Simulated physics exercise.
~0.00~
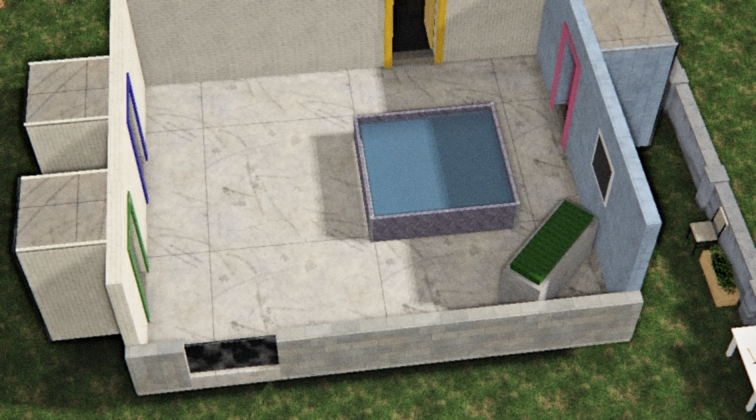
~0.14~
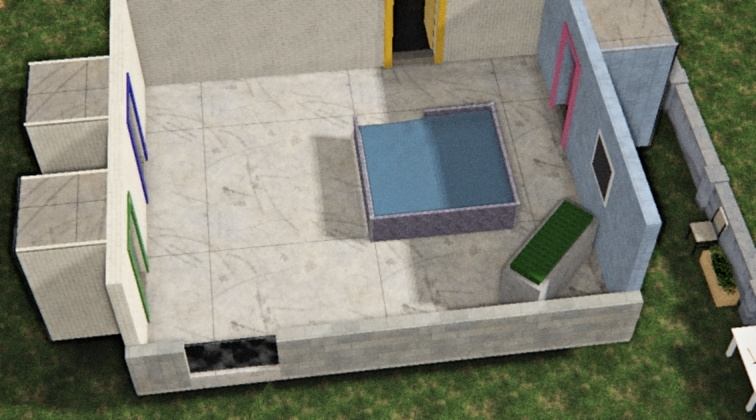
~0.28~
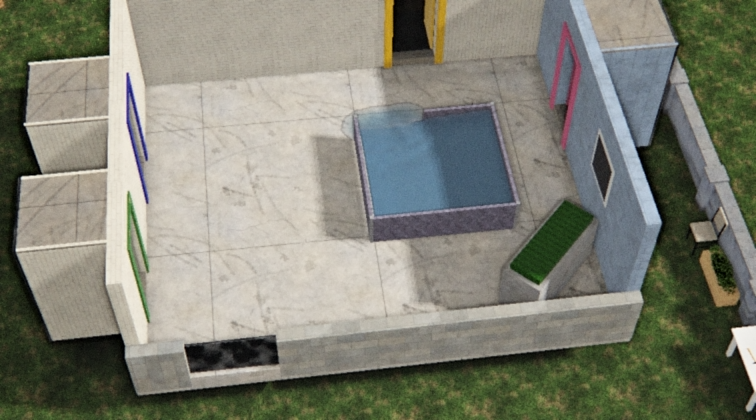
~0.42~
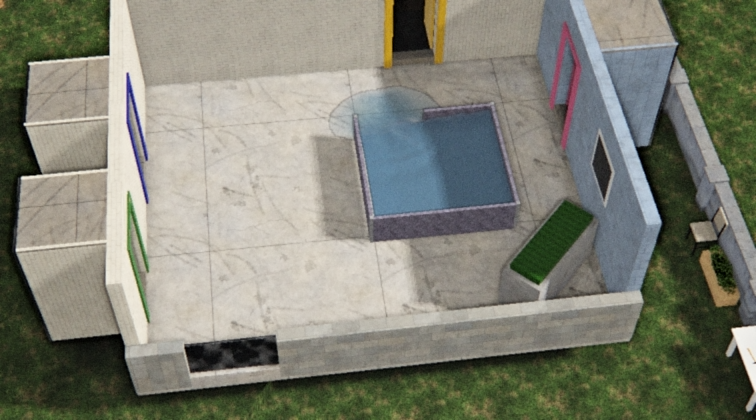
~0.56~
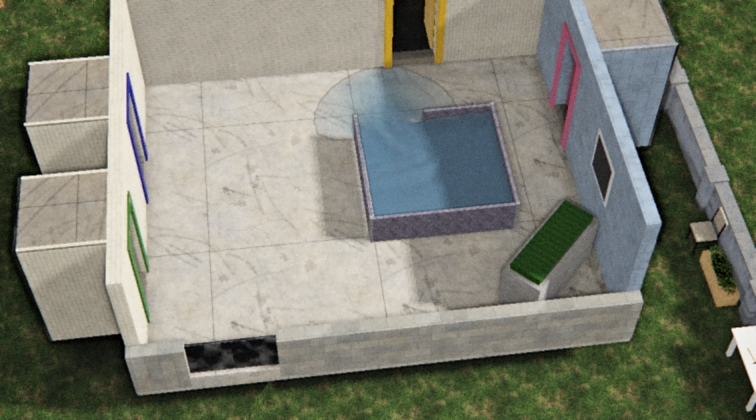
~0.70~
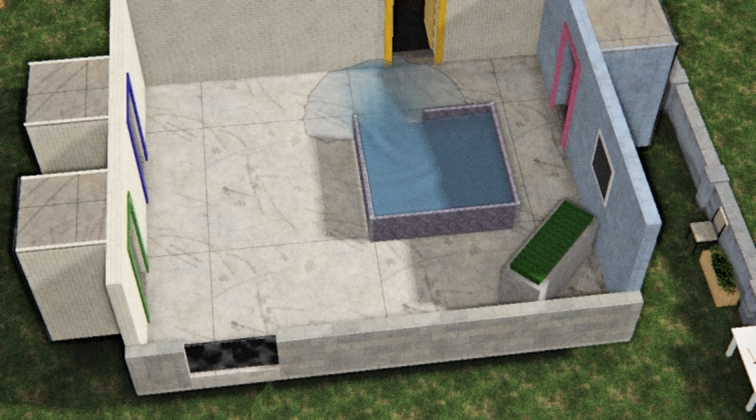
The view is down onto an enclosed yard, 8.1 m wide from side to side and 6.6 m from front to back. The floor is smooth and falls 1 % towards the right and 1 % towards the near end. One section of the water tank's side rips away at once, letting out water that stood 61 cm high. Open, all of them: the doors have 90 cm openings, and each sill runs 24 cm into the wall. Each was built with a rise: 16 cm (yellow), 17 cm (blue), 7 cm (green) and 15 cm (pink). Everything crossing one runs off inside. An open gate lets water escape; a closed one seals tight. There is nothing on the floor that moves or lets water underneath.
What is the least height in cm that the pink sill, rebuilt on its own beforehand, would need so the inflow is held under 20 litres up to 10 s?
Around 8 cm would be enough.
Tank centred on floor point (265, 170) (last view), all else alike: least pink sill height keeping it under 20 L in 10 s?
I'd put it at close to 11.5 cm.
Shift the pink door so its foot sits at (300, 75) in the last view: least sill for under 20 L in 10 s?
Minimum: Close to 17 cm.
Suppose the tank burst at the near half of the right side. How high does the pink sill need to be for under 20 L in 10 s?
Some 10.5 cm.
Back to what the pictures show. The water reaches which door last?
That would be the green door.
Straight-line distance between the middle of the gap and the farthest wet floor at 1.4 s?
It gets close to 3.0 metres out.
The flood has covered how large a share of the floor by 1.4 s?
Approximately 15 % of it.
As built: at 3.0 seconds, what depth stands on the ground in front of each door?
Lab note, cm: Yellow 27; blue 1; green 0; pink 8.
After 1.4 s water covers 15 % of the floor, deepest (38 cm) near (367, 72); it has not reached the pink door.
After 3.0 s water covers 30 % of the floor, deepest (31 cm) near (358, 72); 8 cm at the pink door, 0 litres in over its 15 cm sill.
After 10.0 s water covers 90 % of the floor, deepest (16 cm) near (573, 240); 8 cm at the pink door, 0 litres in over its 15 cm sill.
At the pink door as built, the water arrived by 2.7 s and peaked near 12 cm at 3.4 s.
With a sill of 6.5 cm, 39 litres would have come in within the 10 s; with 10 cm, 6 litres. So under 20 litres takes about 8 cm.
